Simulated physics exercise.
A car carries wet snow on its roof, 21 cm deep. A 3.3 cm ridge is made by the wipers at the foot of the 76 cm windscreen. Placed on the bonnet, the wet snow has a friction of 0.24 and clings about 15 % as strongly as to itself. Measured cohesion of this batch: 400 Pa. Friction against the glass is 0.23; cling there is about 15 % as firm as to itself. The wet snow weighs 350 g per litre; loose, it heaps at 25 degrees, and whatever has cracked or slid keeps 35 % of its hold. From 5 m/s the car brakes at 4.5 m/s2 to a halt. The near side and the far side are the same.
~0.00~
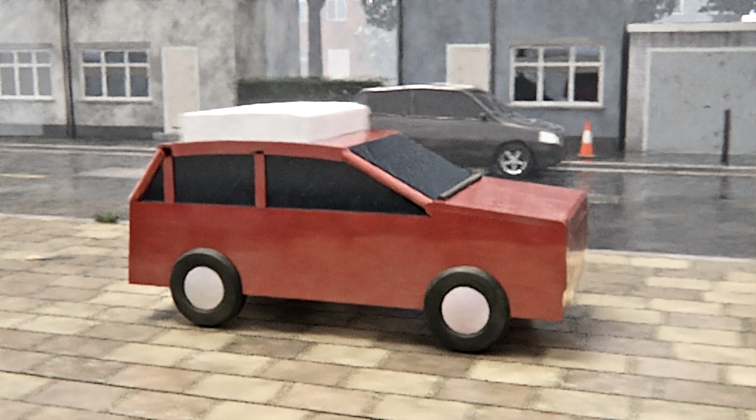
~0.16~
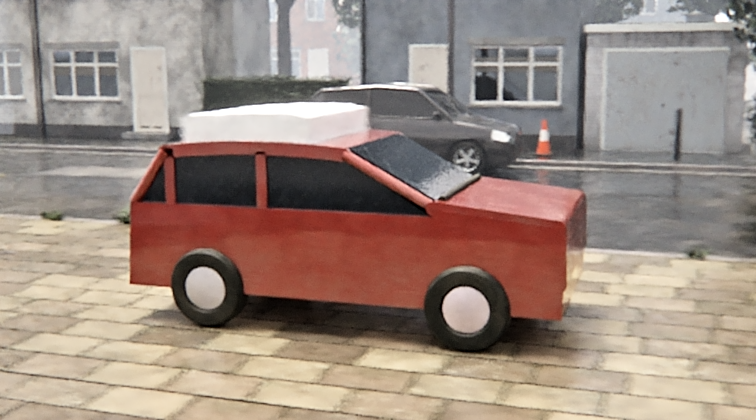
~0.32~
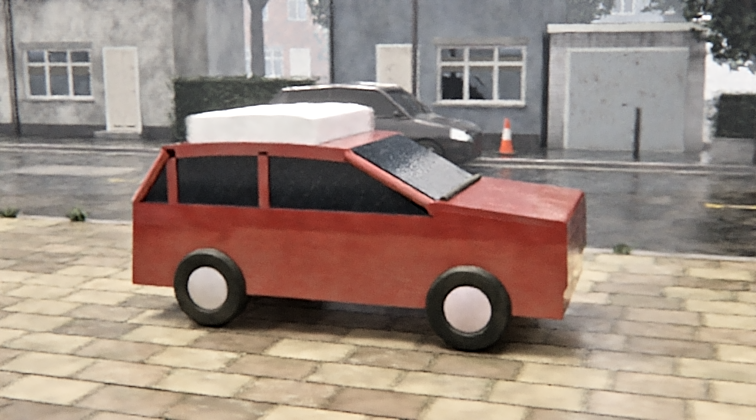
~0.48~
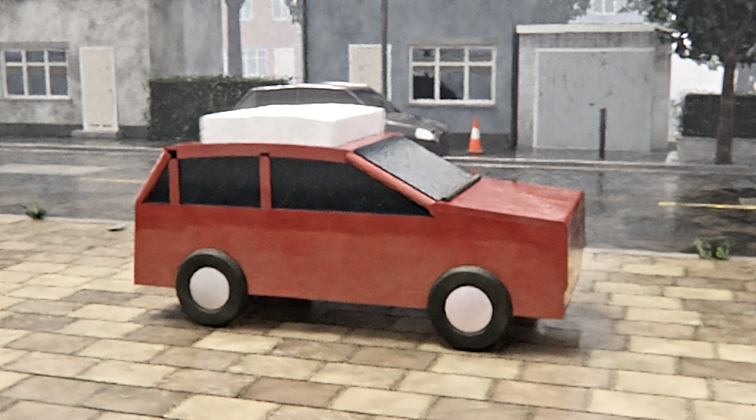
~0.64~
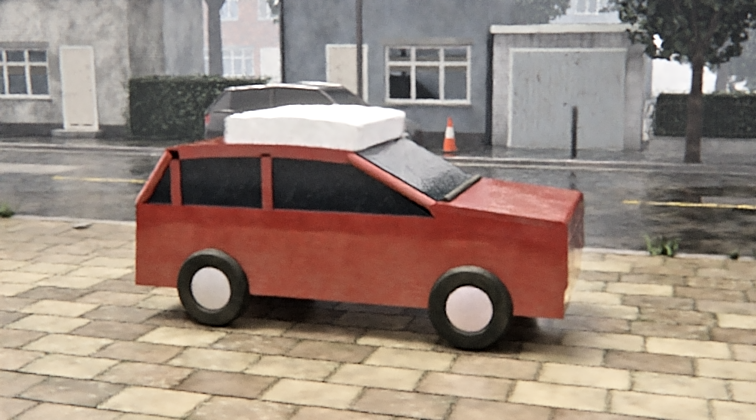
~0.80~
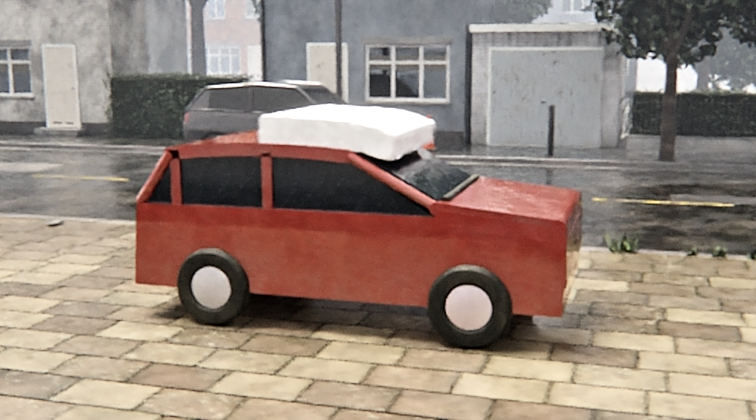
White snow on the roof of a red car slides forward and juts over the windscreen.
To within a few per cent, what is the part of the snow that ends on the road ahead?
97 %.
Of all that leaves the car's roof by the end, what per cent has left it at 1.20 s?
It stands at about 100 percent.
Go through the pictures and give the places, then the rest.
In the first frame, foremost bit of the wet snow at (307, 118).
In the second frame, foremost bit of the wet snow at (309, 142).
In the third frame, foremost bit of the wet snow at (315, 121), its middle shifted 3.5 cm.
In the fourth frame, foremost bit of the wet snow at (330, 124), its middle shifted 14 cm.
In the fifth frame, foremost bit of the wet snow at (356, 129), its middle shifted 33 cm, 4 % of it past the top of the windscreen, in one piece.
In the sixth frame, foremost bit of the wet snow at (394, 140), its middle shifted 61 cm, 30 % of it past the top of the windscreen, cracking.
After 1.20 s, none of the snow is on the roof, 30 % on the glass, 70 % on the bonnet and none has gone off the nose.
After 1.67 s, none of the snow is on the roof, 2 % on the glass, 26 % on the bonnet and 72 % has gone off the nose.
After 2.14 s, none of the snow is on the roof, 2 % on the glass, 1 % on the bonnet and 97 % has gone off the nose.
After 2.61 s, none of the snow is on the roof, 2 % on the glass, 1 % on the bonnet and 97 % has gone off the nose.
After 2.71 s, none of the snow is on the roof, 2 % on the glass, 1 % on the bonnet and 97 % has gone off the nose.
